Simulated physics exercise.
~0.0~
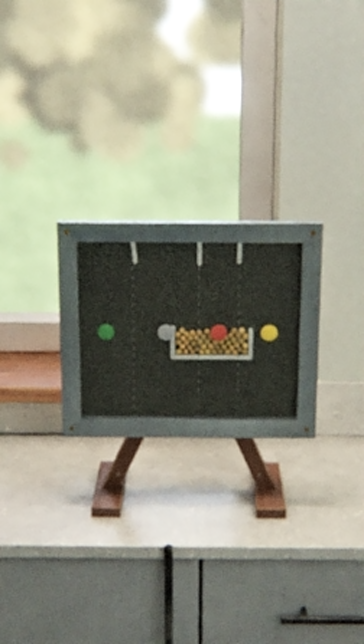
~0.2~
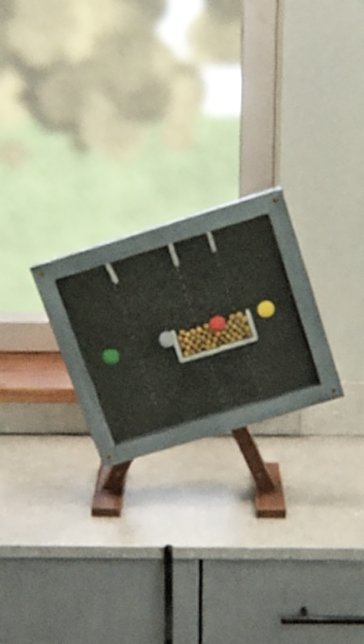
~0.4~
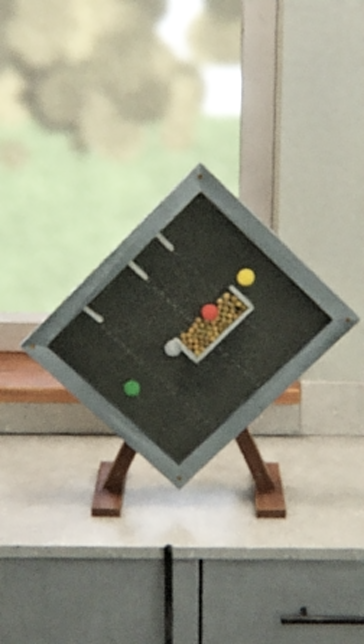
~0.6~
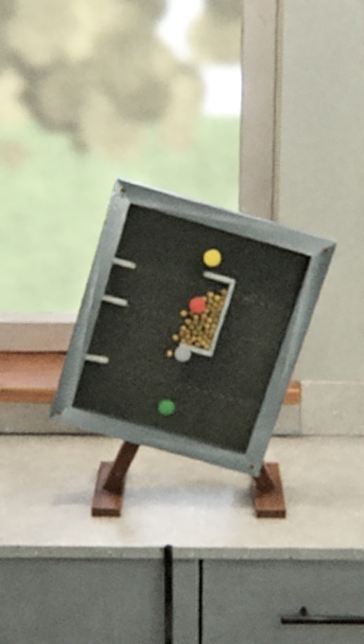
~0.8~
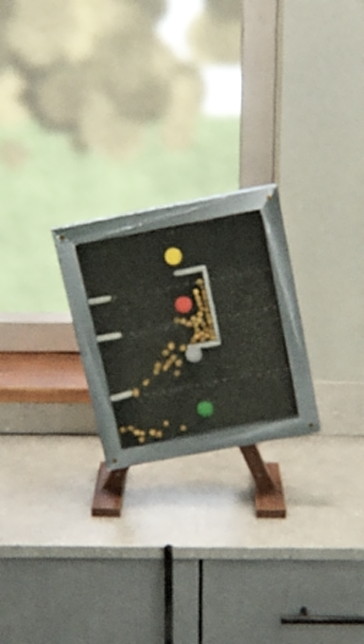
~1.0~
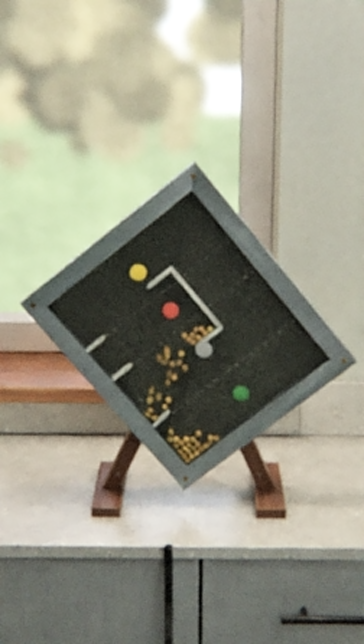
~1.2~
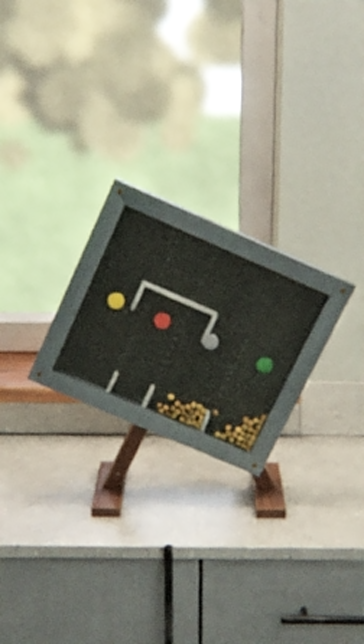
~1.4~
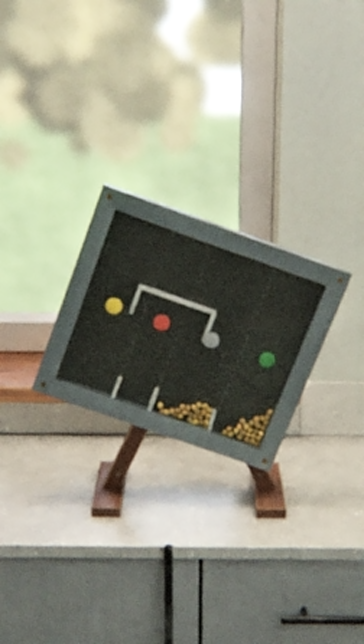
On a kitchen counter, a framed case turns anticlockwise and its beads spill into two lower piles.
